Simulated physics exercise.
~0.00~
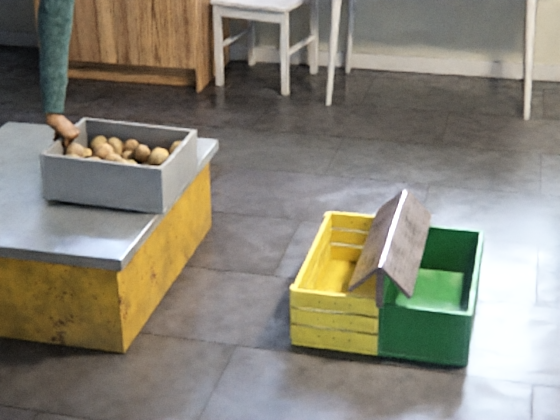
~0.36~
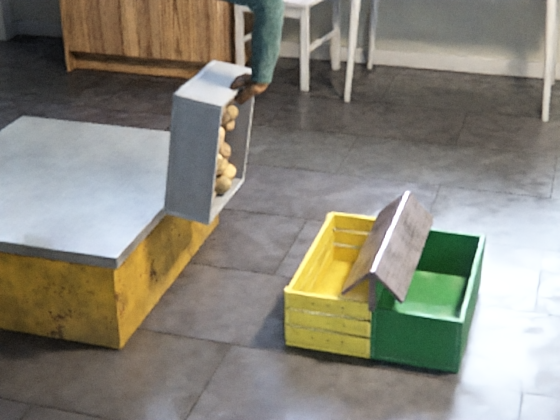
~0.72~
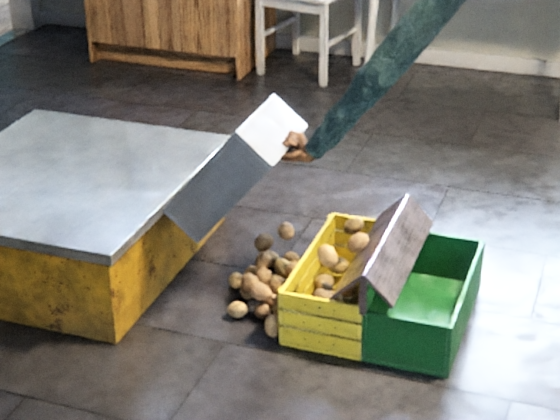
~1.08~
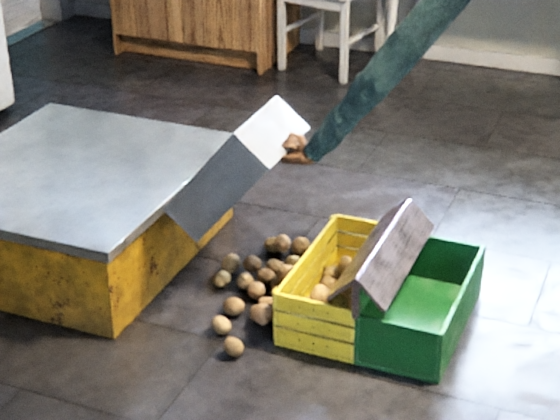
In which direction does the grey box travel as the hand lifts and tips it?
The grey box moves to the right, away from its starting place on the bench and towards the yellow trough.
